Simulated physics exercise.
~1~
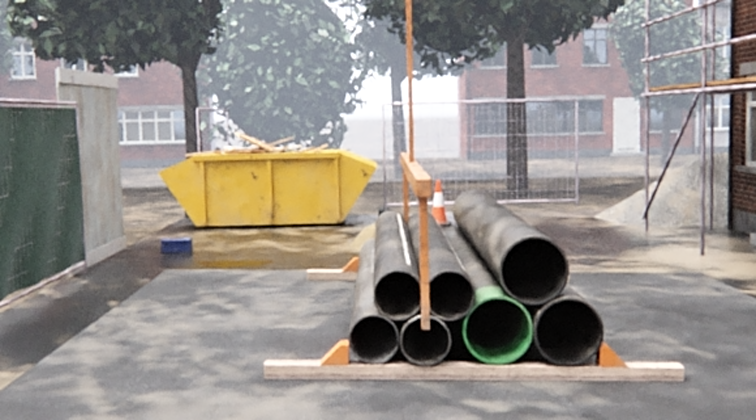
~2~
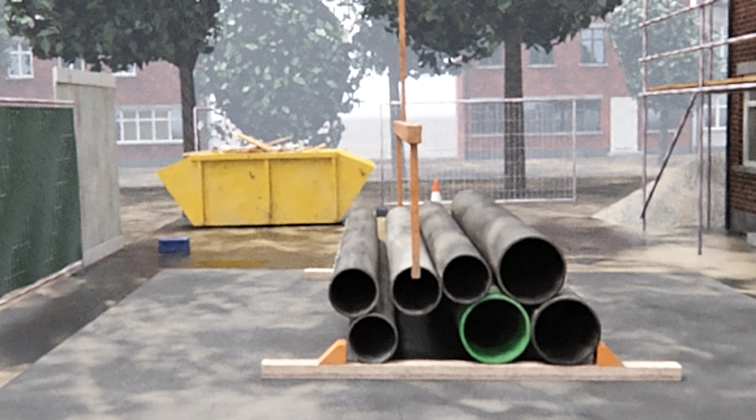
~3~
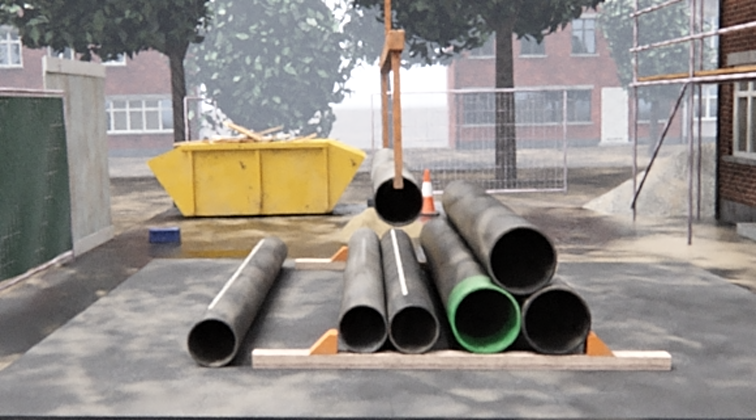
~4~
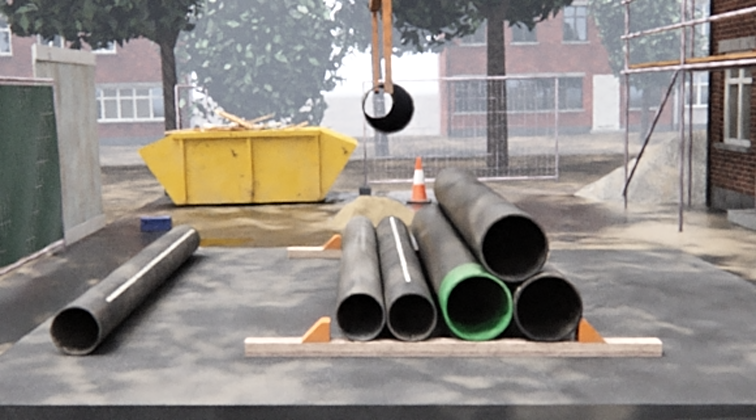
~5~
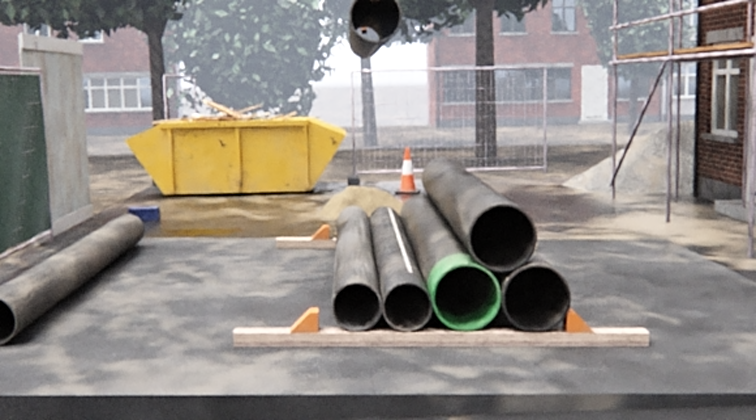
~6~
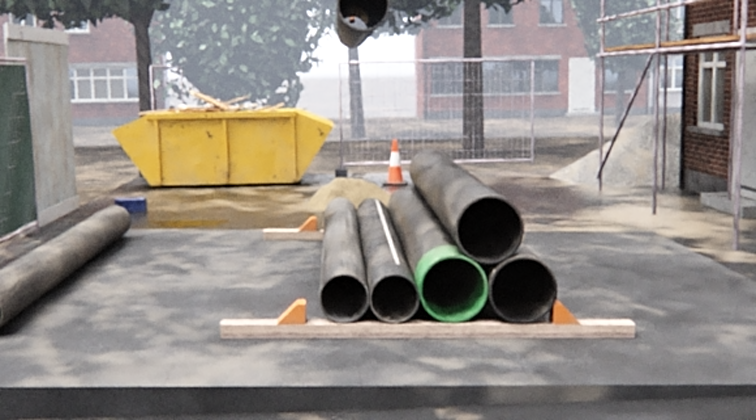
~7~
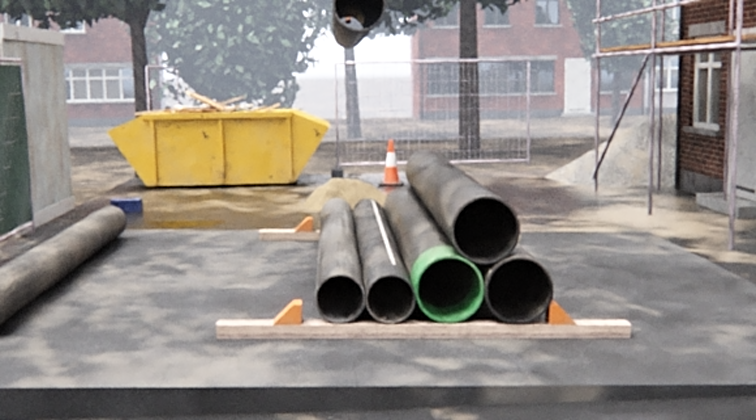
A dark pipe was hoisted out of a stack by an orange beam, and as it rose, another pipe rolled away to the left across the asphalt, while the green one stayed put beneath the larger pipe resting on top.
